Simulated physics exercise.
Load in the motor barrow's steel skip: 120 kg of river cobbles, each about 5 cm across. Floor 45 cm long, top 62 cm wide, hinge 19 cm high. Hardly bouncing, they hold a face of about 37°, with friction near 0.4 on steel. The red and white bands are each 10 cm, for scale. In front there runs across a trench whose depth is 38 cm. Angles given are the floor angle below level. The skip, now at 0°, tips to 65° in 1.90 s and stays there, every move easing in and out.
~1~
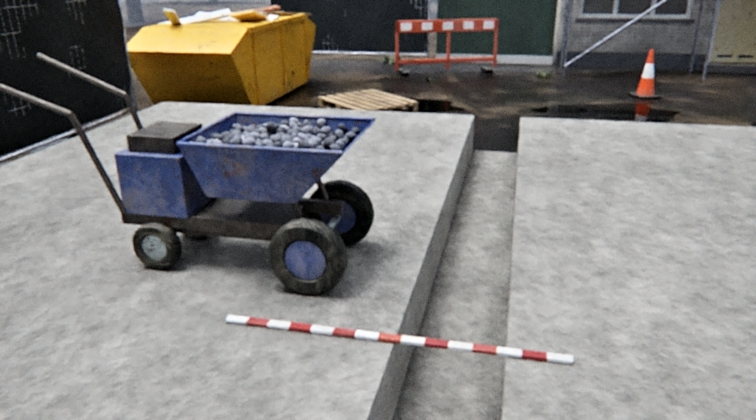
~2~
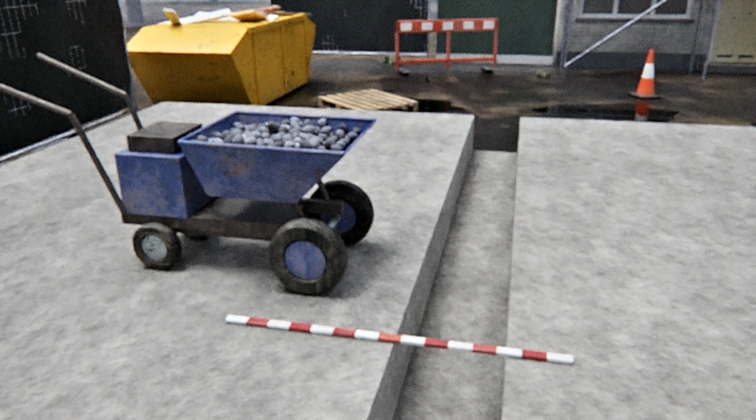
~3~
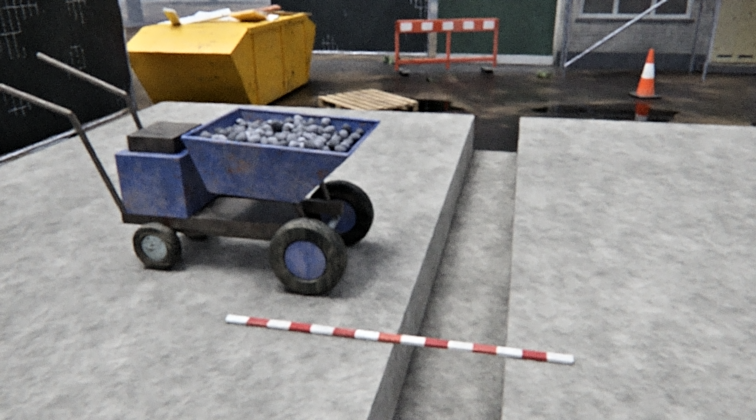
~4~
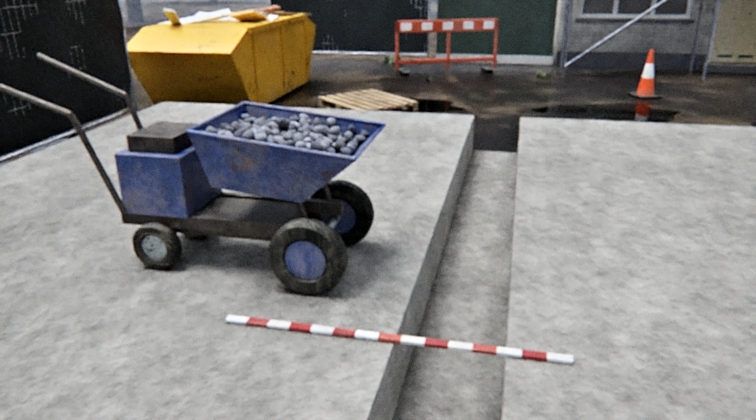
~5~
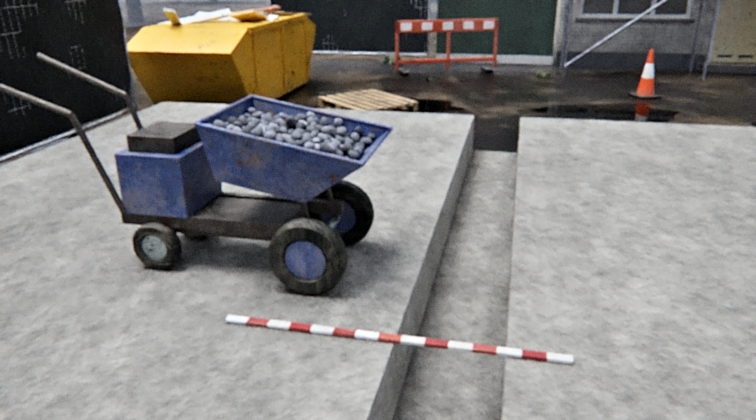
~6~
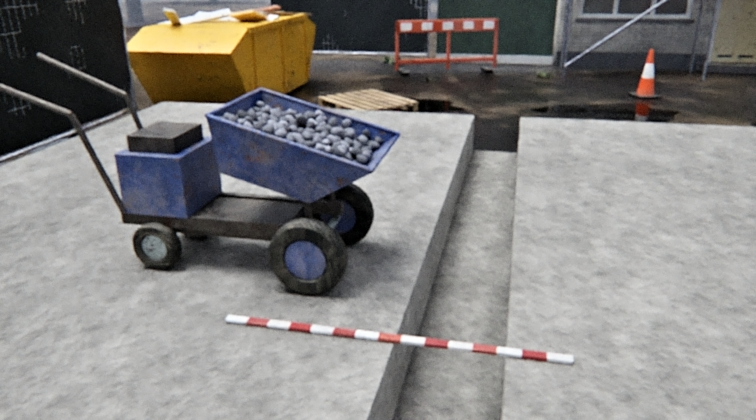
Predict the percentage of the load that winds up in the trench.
My prediction is about 99 per cent.
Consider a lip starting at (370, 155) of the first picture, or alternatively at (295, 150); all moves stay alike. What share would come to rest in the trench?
Near 80 and near 95 percent.
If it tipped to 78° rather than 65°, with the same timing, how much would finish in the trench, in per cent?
It would be near 100 per cent.
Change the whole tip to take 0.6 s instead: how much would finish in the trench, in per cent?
Expected share: Around 80%.
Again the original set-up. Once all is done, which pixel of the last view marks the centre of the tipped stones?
Resting centre: About (473, 332).
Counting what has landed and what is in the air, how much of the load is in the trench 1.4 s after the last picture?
By then, around 50 percent.
Then, 0.8 s after the last picture the floor is at 55°, 98 % in the skip, 2 % in the trench; the foremost stones are at (443, 219).
Then, 1.4 s after the last picture the floor is at 65°, 49 % in the skip, 50 % in the trench; the foremost stones are at (507, 327).
Then, 1.7 s after the last picture the floor is at 65°, 23 % in the skip, 77 % in the trench; the foremost stones are at (517, 316).
Then, 3.7 s after the last picture the floor is at 65°, 0 % in the skip, 99 % in the trench, 1 % past the trench; the foremost stones are at (528, 308).
